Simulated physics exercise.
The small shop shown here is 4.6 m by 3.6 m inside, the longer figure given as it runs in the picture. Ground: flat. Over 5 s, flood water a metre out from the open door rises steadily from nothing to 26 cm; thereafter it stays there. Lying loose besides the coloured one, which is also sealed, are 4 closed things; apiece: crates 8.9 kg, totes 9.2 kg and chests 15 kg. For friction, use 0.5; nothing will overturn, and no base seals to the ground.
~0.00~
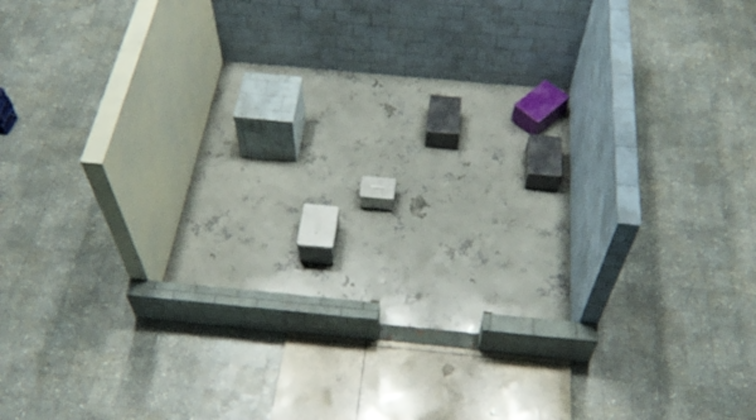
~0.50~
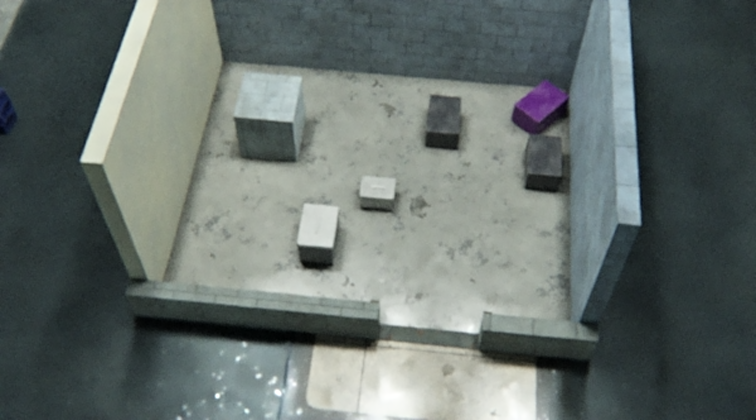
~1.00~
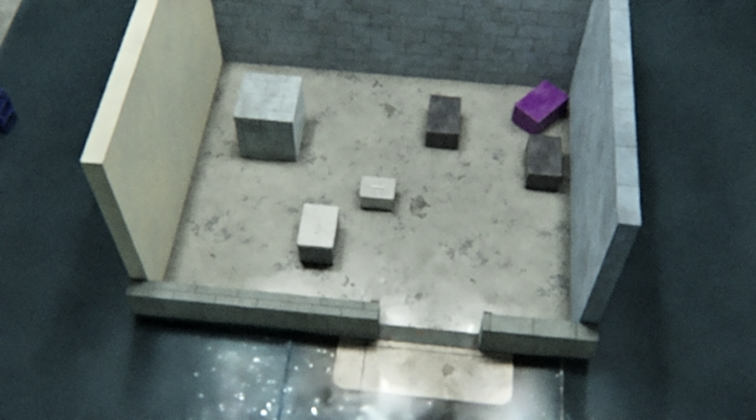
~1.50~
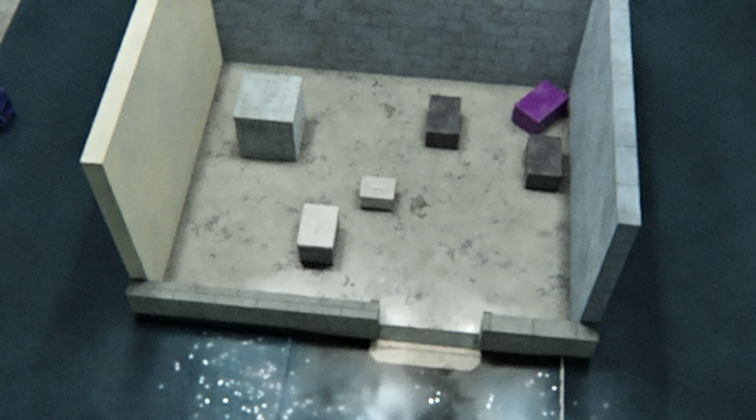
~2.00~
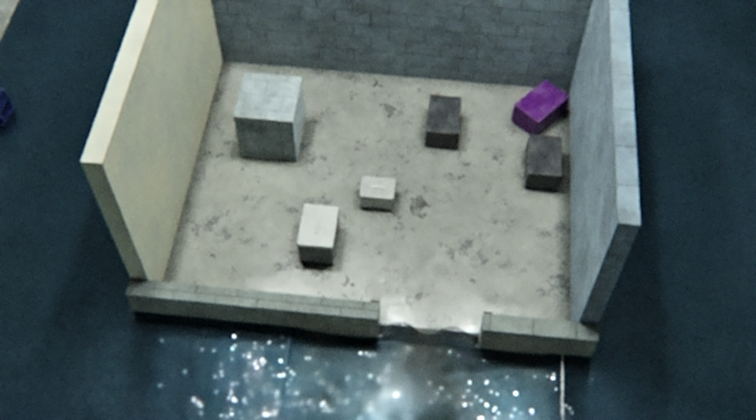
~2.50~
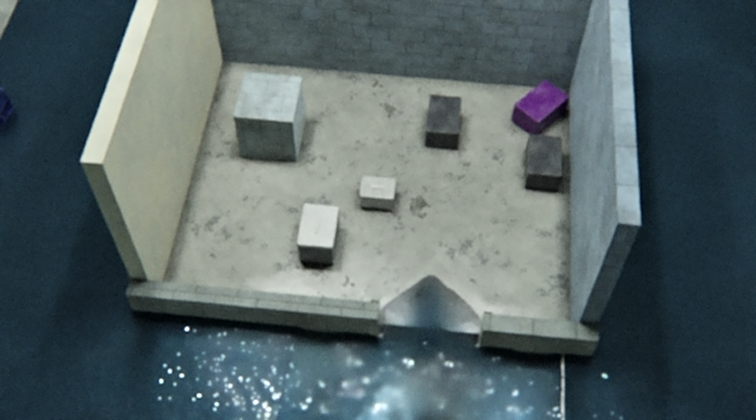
The clip opens on a walled, roofless room with a purple box and several grey and white blocks on its dry floor. Dark, glinting water spreads across the ground outside, covering the pale patch before the front gap. A small tongue of water then enters through the gap, while the boxes stay still.
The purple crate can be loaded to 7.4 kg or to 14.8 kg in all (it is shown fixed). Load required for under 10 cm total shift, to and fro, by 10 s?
Neither suffices.
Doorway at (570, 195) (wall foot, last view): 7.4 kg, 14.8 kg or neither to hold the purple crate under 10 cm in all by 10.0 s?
Then only the bigger mass works.
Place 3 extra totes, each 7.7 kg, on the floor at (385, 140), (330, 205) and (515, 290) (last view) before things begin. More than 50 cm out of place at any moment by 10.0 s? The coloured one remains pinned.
Listed in turn, they go over the bar, beneath the bar, beneath the bar.
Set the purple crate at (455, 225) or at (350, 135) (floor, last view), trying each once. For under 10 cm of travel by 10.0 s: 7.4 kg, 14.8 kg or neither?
Neither mass does it, then neither mass does it.
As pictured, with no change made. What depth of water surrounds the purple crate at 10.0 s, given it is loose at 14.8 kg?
Depth: Approx. 14 cm.
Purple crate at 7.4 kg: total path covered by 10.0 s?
Roughly 80 cm.
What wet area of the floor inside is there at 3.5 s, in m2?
Somewhere about 3.0 m2, give or take.
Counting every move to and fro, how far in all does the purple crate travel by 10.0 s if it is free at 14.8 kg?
Close to 80 cm, all told.
After 3.5 s the purple crate would be 0 cm from its start with 7.4 kg and 0 cm from its start with 14.8 kg; 0 cm of water round it then.
After 4.5 s the purple crate would be 0 cm from its start with 7.4 kg and 0 cm from its start with 14.8 kg; 0 cm of water round it then.
After 7.0 s the purple crate would be 17 cm from its start with 7.4 kg and 17 cm from its start with 14.8 kg; 12 cm of water round it then.
After 10.0 s the purple crate would be 31 cm from its start with 7.4 kg and 33 cm from its start with 14.8 kg; 14 cm of water round it then.
